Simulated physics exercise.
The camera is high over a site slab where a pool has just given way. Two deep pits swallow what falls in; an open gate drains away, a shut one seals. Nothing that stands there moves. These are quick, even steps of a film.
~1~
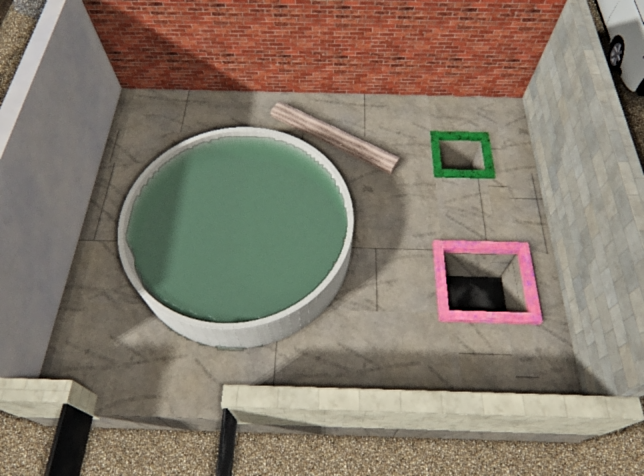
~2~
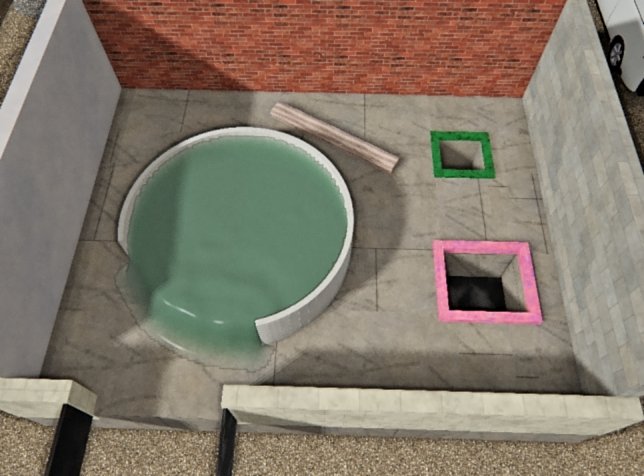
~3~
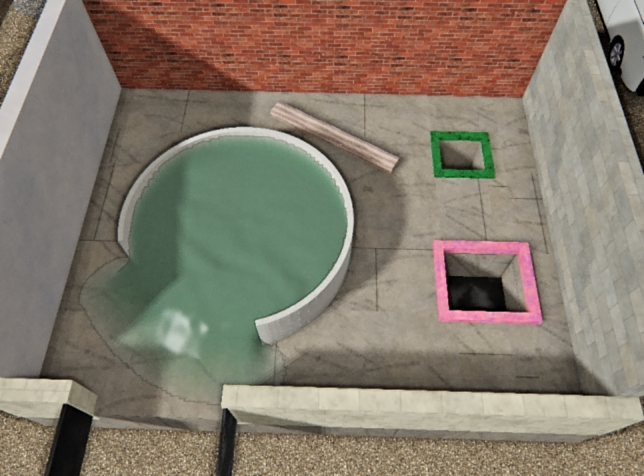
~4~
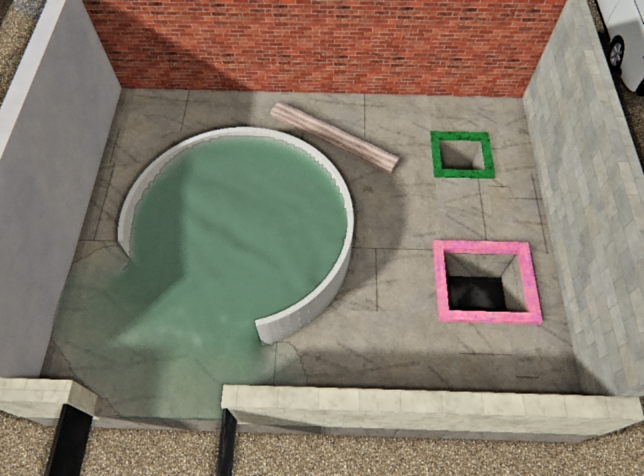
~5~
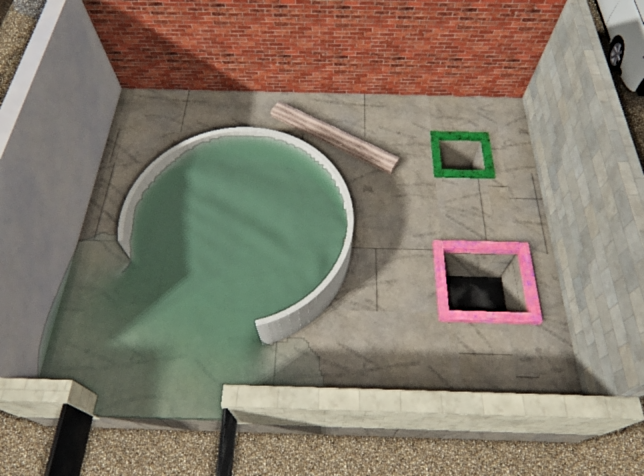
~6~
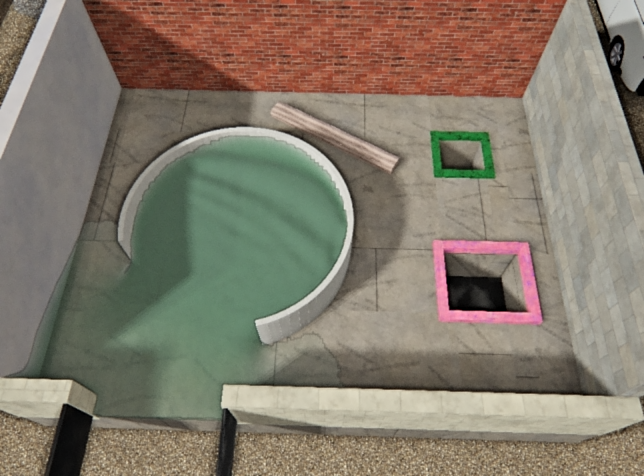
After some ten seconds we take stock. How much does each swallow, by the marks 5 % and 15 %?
The gate takes more than 15 %; the green pit takes less than 5 %; the pink pit takes less than 5 %.
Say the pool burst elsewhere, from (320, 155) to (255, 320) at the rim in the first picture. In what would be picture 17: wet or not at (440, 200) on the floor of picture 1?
At that place: Flooded.
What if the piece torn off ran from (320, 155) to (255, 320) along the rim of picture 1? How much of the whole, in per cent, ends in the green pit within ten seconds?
Parts in a hundred: Green 12.
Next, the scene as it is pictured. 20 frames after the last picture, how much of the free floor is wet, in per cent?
Some 55 per cent.
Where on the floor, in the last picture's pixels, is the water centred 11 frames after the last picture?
Roughly at (209, 277).
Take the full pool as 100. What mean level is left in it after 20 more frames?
Roughly 30 per cent.
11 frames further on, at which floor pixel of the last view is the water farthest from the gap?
Near (571, 409).
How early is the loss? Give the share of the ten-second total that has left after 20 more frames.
Some 65 per cent.
A moment on, water covers 25 % of the floor; the gate 11 %, the green pit 0 %, the pink pit 0 %.
Next, water covers 40 % of the floor; the gate 24 %, the green pit 0 %, the pink pit 0 %.
Then, water covers 55 % of the floor; the gate 40 %, the green pit 0 %, the pink pit 0 %.
Later, water covers 75 % of the floor; the gate 54 %, the green pit 0 %, the pink pit 0 %.
In the end, water covers 95 % of the floor; the gate 63 %, the green pit 0 %, the pink pit 0 %.
